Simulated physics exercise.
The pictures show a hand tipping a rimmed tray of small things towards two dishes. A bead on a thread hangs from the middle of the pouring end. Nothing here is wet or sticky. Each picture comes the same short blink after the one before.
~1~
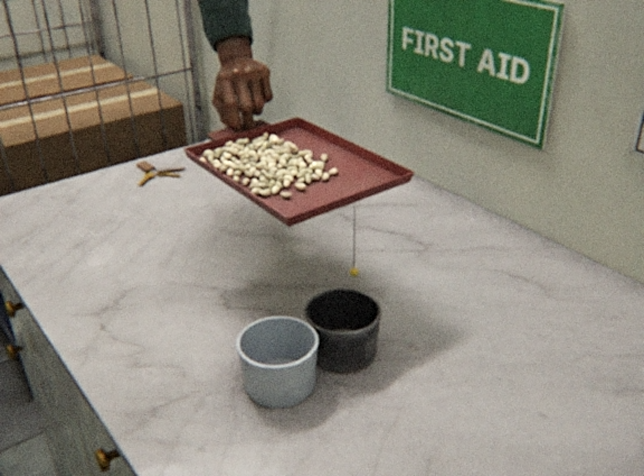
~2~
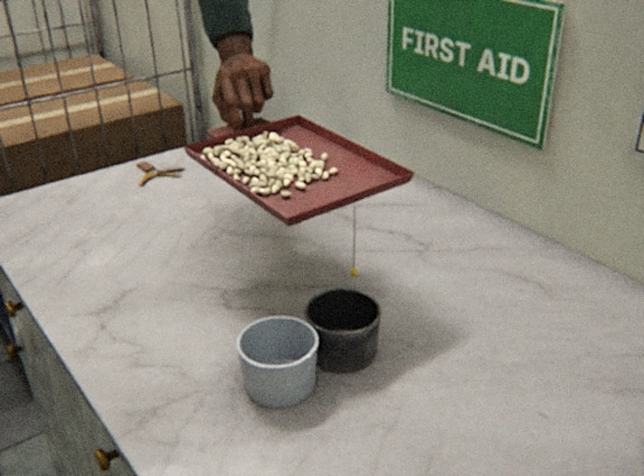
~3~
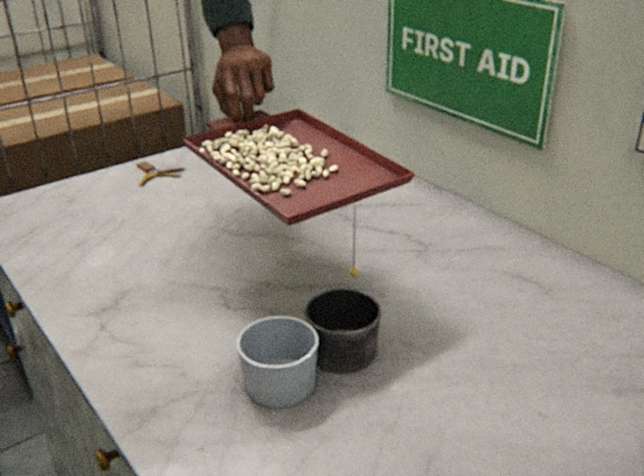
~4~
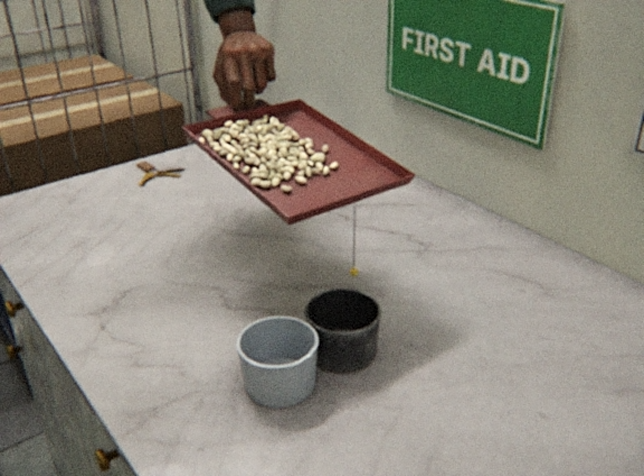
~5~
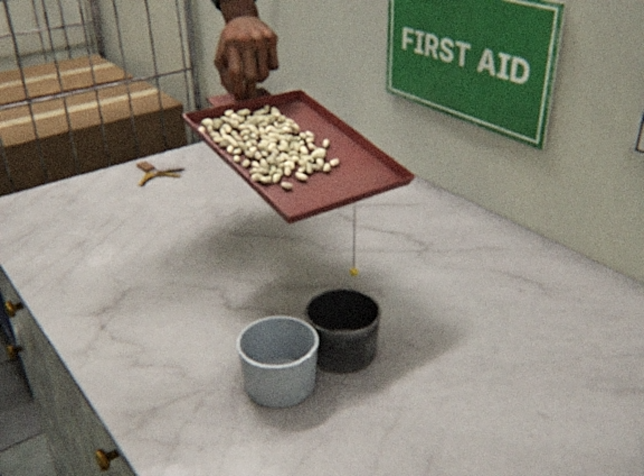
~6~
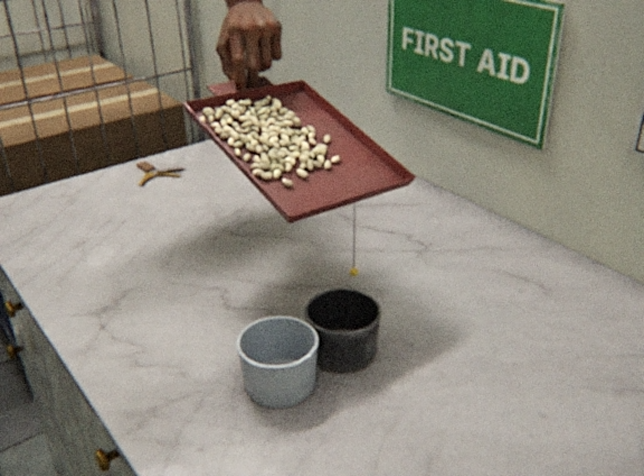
A dark-skinned hand in a dark green sleeve grips the far end of a rimmed red tray of white beans and gradually raises it, slanting the tray towards the viewer while its near edge stays almost in place. Below, a pale blue-grey dish and a black one stand on a marbled counter beside a hanging yellow bead. The steady view from above includes boxes behind wire and a green FIRST AID sign.
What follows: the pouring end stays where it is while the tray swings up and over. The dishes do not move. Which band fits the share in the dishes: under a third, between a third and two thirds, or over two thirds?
Caught overall: Under a third.
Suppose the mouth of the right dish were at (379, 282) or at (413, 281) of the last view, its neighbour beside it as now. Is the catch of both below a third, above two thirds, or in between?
First one to two thirds, then over two thirds.
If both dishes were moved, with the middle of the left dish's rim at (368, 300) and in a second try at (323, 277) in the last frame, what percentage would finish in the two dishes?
The first gives 80 %, the second 0 %.
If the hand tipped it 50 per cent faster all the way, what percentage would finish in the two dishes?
Some 20 per cent.
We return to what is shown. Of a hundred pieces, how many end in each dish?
About: Left dish 0, right dish 20 per cent.
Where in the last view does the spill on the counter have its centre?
Around (429, 326).
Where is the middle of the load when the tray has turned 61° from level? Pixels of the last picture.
At about (363, 183).
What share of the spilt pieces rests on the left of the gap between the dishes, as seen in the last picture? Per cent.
Roughly 0 in a hundred.
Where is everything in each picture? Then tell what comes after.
Corners of the pouring end (289, 215) and (410, 172), level; middle of the load (264, 164), white beans; left dish (301, 379); right dish (366, 345); bead on its thread (354, 272), in the first picture.
Corners of the pouring end (289, 215) and (410, 172), level; middle of the load (264, 162), in the second picture.
Corners of the pouring end (289, 215) and (410, 173), tipped barely, lowest at the right corner; middle of the load (264, 158), in the third picture.
Corners of the pouring end (290, 214) and (411, 174), tipped a little, lowest at the right corner; middle of the load (264, 151), in the fourth picture.
Corners of the pouring end (290, 214) and (411, 175), tipped a little, lowest at the right corner; middle of the load (272, 142), in the fifth picture.
Corners of the pouring end (291, 213) and (412, 176), tipped clearly, lowest at the right corner; middle of the load (273, 135); left dish (301, 379); right dish (366, 345), in the sixth picture.
Just after the last frame, tray tipped steeply; the larger part on the tray; just a few outside both; about a tenth in the air.
A moment on, tray tipped past a quarter turn; roughly half on the tray; just a few in the right dish; roughly a quarter outside both; about a tenth in the air.
Further on, tray tipped past a quarter turn; roughly a quarter in the right dish; the larger part outside both.
When it is over, tray tipped past a quarter turn; not one in the left dish; roughly a quarter in the right dish; the larger part outside both.
